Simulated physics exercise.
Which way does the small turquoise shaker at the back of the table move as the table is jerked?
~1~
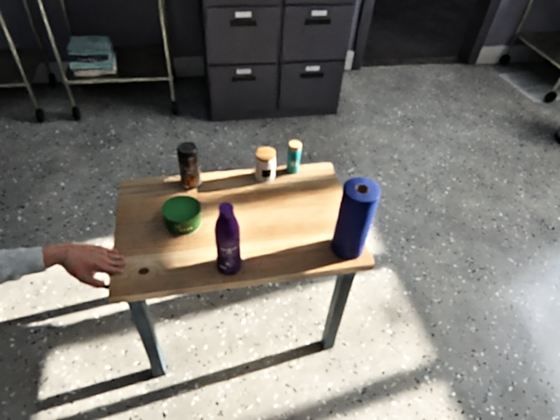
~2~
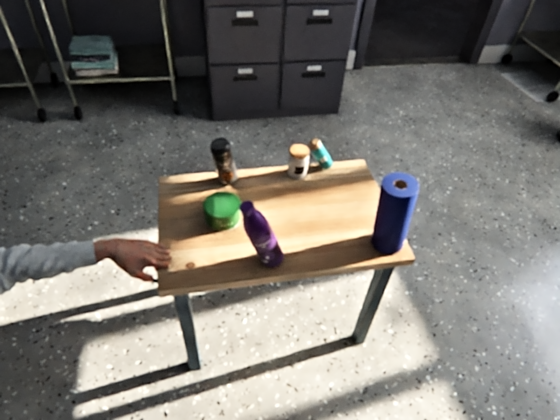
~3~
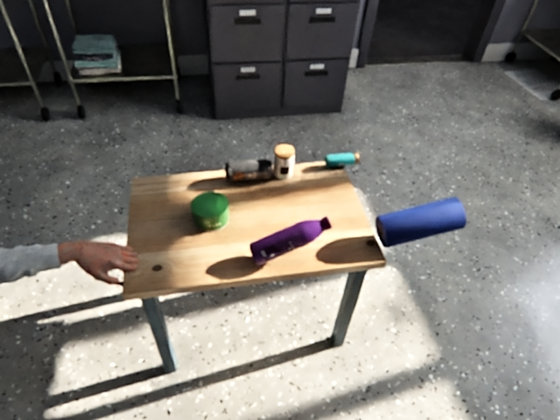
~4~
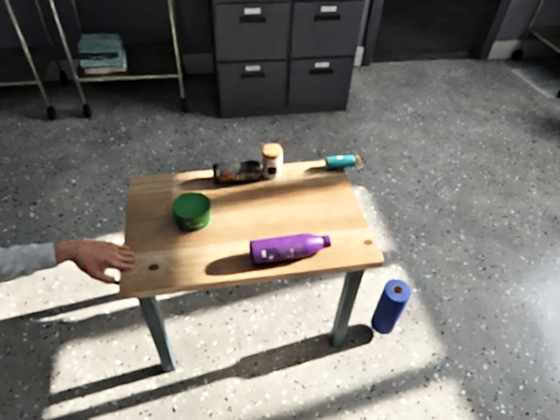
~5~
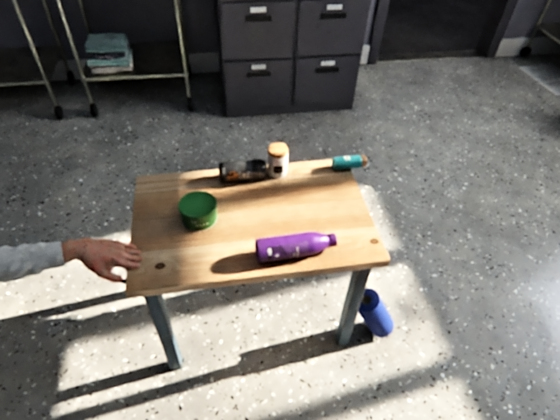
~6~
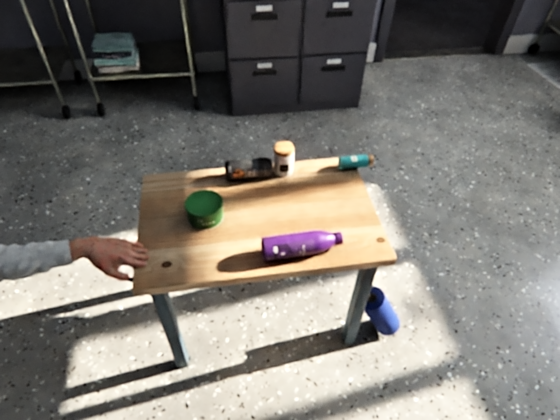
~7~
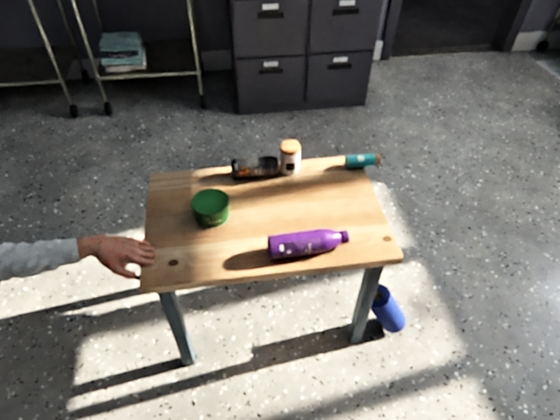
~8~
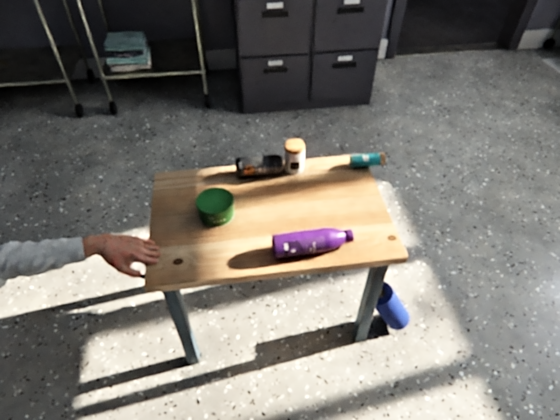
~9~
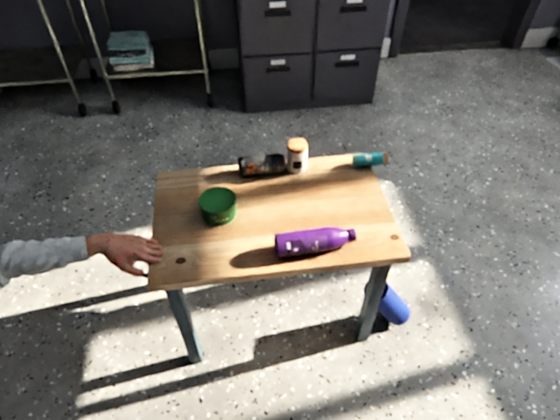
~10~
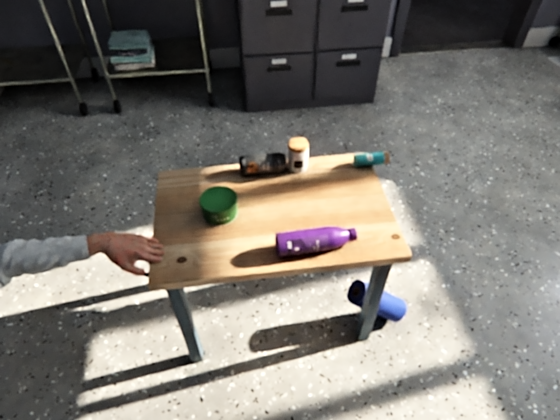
The turquoise shaker moves to the right, tipping over and ending up on its side near the back right corner of the table.
A hand jerks a table, three containers topple, and a blue roll drops to the floor.
